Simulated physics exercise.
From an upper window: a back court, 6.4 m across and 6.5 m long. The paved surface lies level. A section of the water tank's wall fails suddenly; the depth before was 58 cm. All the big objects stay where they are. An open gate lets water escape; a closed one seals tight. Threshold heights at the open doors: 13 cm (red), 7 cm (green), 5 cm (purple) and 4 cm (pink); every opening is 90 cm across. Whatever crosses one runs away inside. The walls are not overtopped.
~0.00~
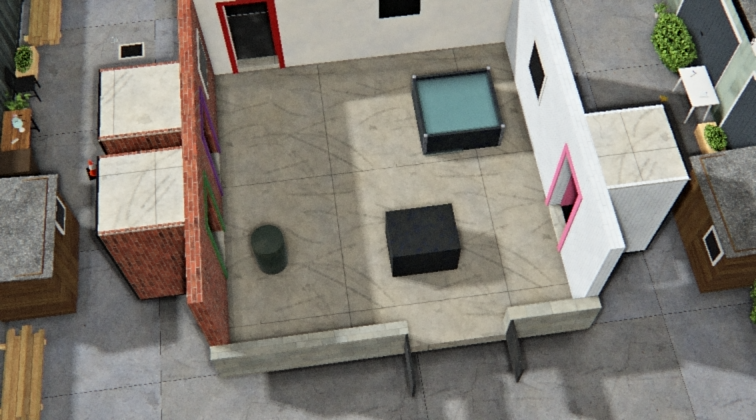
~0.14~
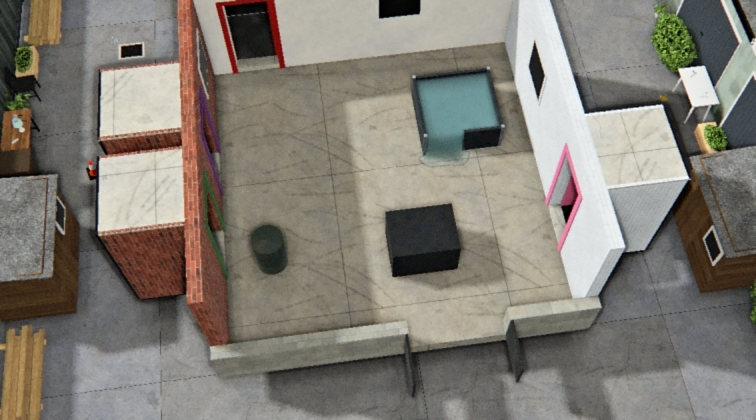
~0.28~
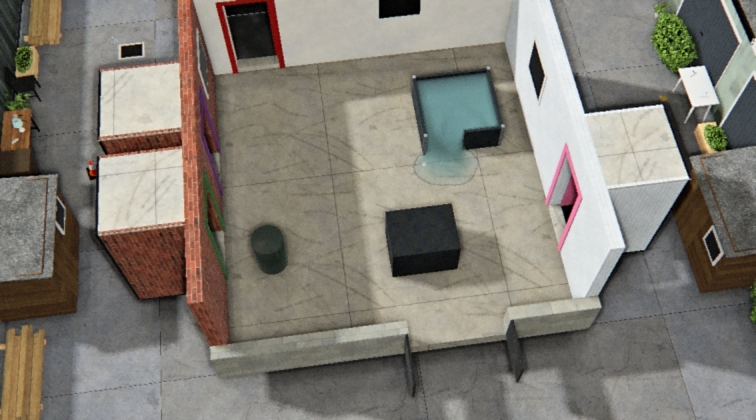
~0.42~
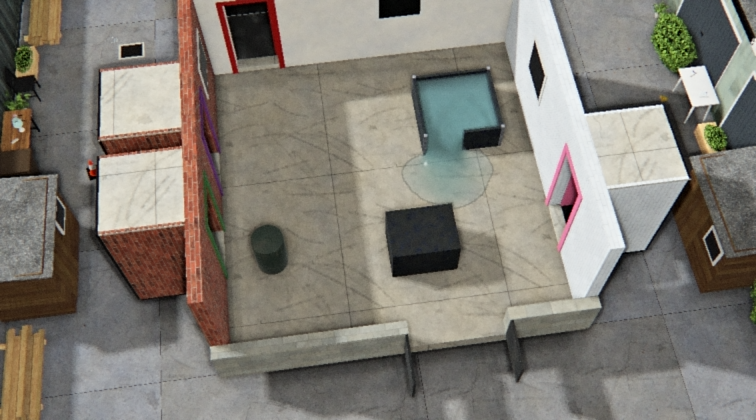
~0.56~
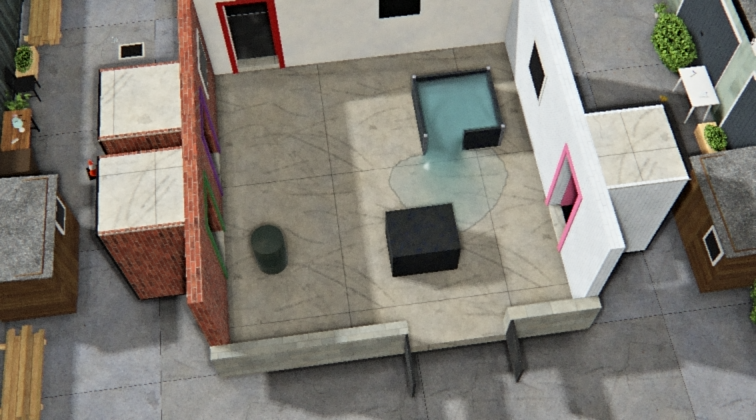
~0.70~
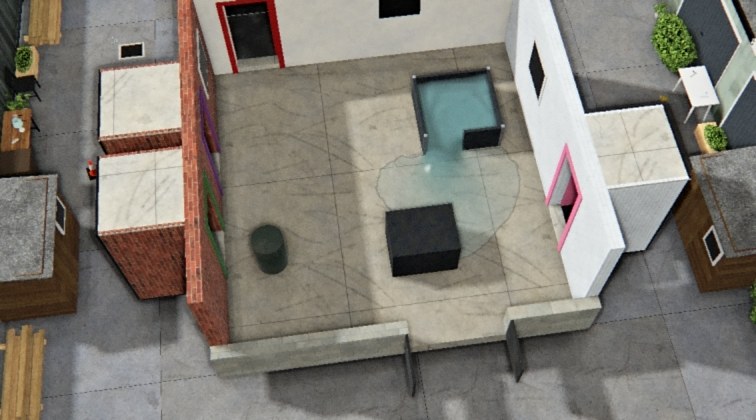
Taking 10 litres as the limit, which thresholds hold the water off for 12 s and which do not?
The water let in: At the red door it stays under the limit; at the green door it stays under the limit; at the purple door it stays under the limit; at the pink door it goes over the limit.
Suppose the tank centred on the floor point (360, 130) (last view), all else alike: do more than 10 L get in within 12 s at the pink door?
Then: Pink not over.
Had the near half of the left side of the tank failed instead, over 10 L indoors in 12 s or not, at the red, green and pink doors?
Then: Red under, green past it, pink below.
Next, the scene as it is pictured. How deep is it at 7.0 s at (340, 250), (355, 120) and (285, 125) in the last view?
In that order: 1, 0 and 2 cm.
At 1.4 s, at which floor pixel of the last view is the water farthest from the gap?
Near (505, 321).
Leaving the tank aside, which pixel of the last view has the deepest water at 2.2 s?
Around (572, 312).
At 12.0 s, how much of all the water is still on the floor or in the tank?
Roughly 78 in a hundred.
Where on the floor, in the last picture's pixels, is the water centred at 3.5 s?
At about (433, 197).
After 1.4 s water covers 20 % of the floor and is deepest (28 cm) near (437, 224); red door not reached, green door not reached, purple door not reached, pink door 2 cm at the sill, 0 L in.
After 2.2 s water covers 30 % of the floor and is deepest (28 cm) near (572, 312); red door not reached, green door not reached, purple door not reached, pink door 6 cm at the sill, 0 L in.
After 3.5 s water covers 40 % of the floor and is deepest (15 cm) near (525, 282); red door not reached, green door 6 cm at the sill, 2 L in, purple door 4 cm at the sill, 0 L in, pink door 6 cm at the sill, 3 L in.
After 7.0 s water covers 65 % of the floor and is deepest (8 cm) near (524, 319); red door 4 cm at the sill, 0 L in, green door 3 cm at the sill, 4 L in, purple door 4 cm at the sill, 1 L in, pink door 5 cm at the sill, 16 L in.
After 12.0 s water covers 85 % of the floor and is deepest (4 cm) near (504, 53); red door 3 cm at the sill, 0 L in, green door 3 cm at the sill, 4 L in, purple door 3 cm at the sill, 1 L in, pink door 3 cm at the sill, 17 L in.
